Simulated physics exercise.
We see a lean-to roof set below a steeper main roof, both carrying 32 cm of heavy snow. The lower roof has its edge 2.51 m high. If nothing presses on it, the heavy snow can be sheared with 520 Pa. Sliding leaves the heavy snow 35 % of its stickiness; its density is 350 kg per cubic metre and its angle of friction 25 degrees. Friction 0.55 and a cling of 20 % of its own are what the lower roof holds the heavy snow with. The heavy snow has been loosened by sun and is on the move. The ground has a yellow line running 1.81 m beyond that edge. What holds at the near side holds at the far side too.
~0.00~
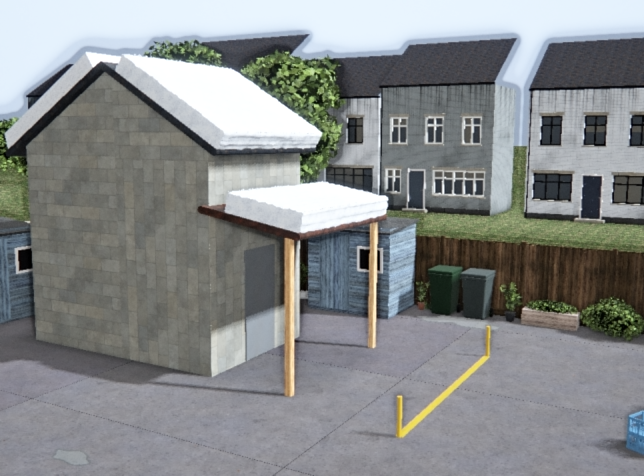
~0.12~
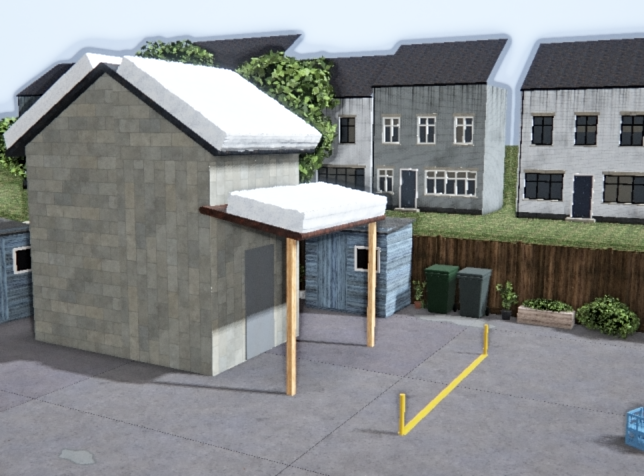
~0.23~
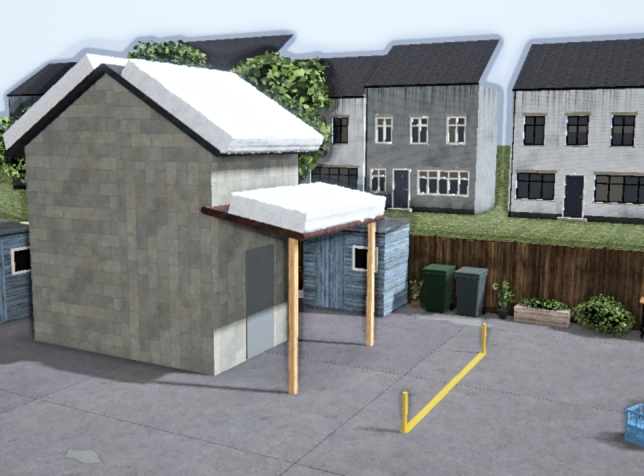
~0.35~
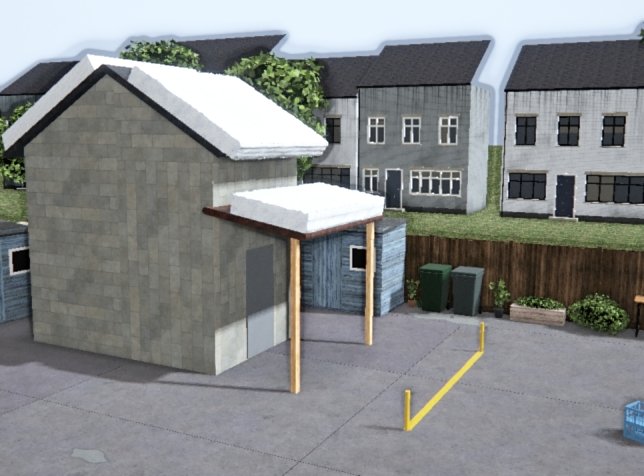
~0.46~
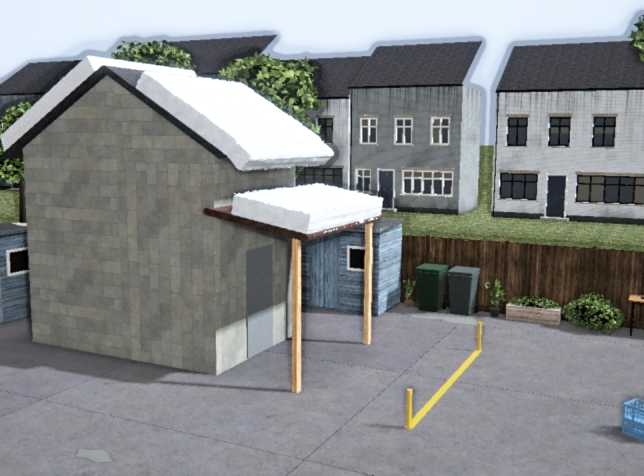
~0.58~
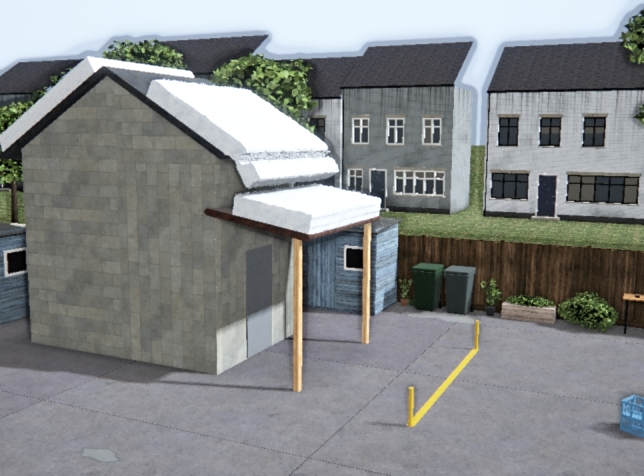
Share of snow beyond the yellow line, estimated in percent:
Approximately 31 percent.
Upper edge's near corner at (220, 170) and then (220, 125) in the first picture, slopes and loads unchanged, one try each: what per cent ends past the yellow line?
14 %, then 40 %.
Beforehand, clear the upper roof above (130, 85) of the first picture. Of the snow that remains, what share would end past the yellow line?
About 20 %.
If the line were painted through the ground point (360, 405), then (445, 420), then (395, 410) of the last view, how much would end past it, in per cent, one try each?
55 %, 25 %, 40 %.
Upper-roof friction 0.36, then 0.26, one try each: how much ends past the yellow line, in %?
One try each gives 12 % and then 20 %.
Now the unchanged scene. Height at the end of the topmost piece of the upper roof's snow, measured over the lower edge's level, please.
It ends up some 0.6 m higher than the lower edge.
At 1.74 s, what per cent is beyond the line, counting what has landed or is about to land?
I'd put it at roughly 1 %.
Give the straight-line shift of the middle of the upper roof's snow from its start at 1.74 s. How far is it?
Roughly 4.2 m.
After 1.11 s, none is below the lower edge and 0 % is past the line.
After 1.74 s, 50 % is below the lower edge and 1 % is past the line.
After 2.37 s, 67 % is below the lower edge and 31 % is past the line.
After 3.00 s, 67 % is below the lower edge and 31 % is past the line.
After 3.30 s, at the end, 67 % is below the lower edge and 31 % is past the line.
